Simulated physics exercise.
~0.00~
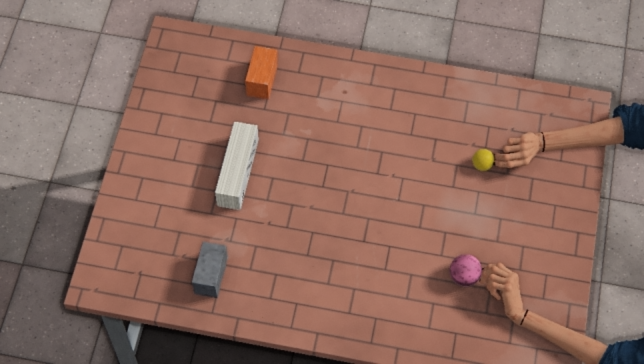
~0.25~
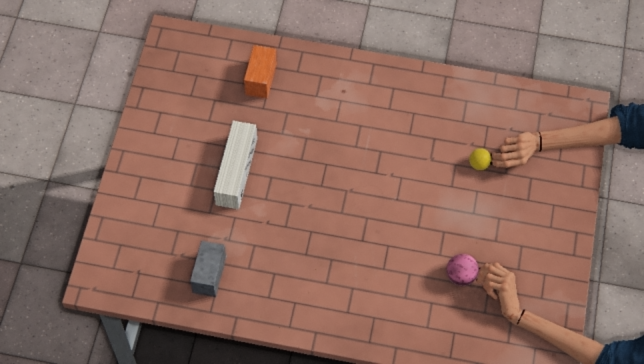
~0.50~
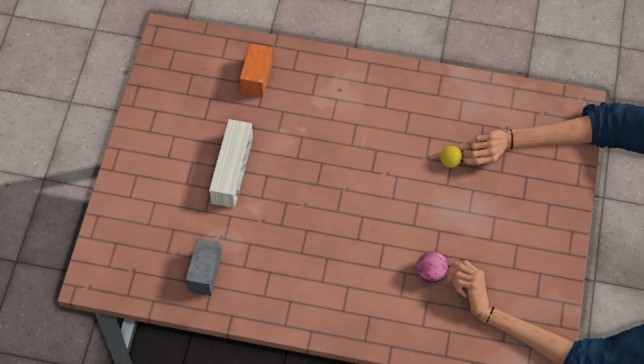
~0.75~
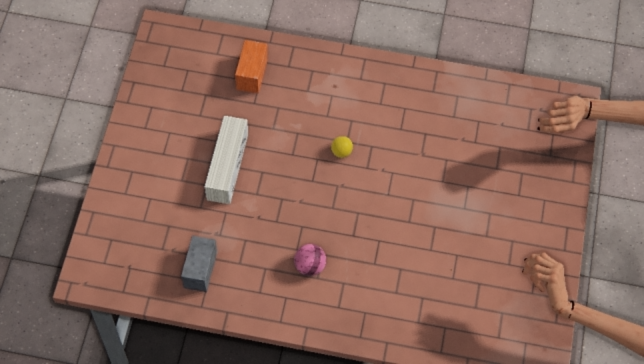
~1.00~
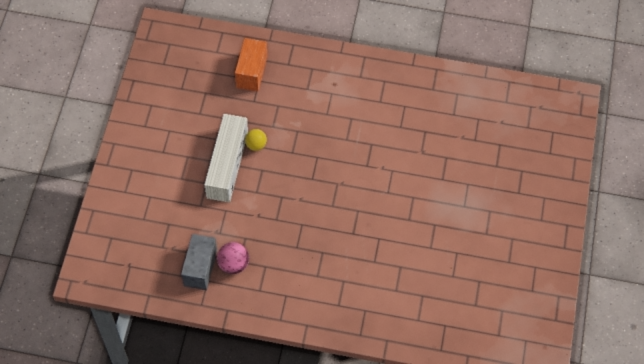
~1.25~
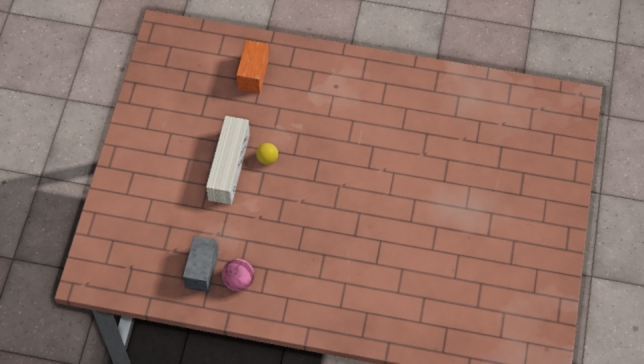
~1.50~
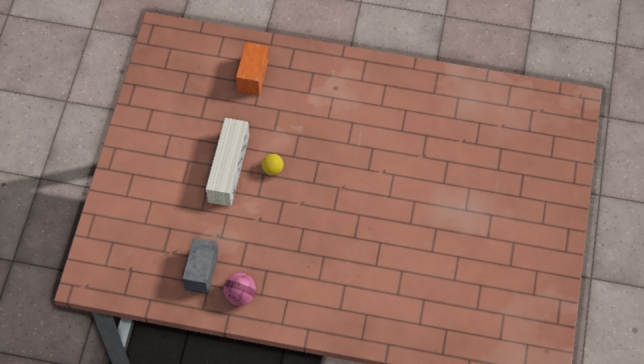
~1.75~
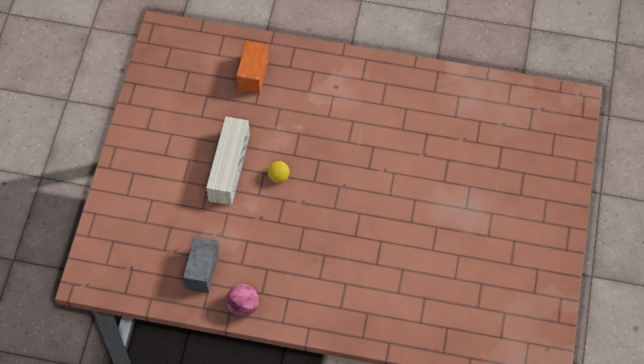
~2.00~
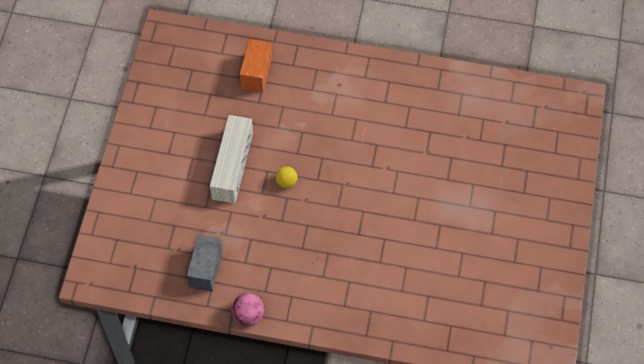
A yellow lemon and a pink ball were pushed left across a brick-patterned tabletop by two hands, which let go and drew back. The lemon bumped the white block and the ball hit the grey one, then both rebounded and drifted slowly downward.
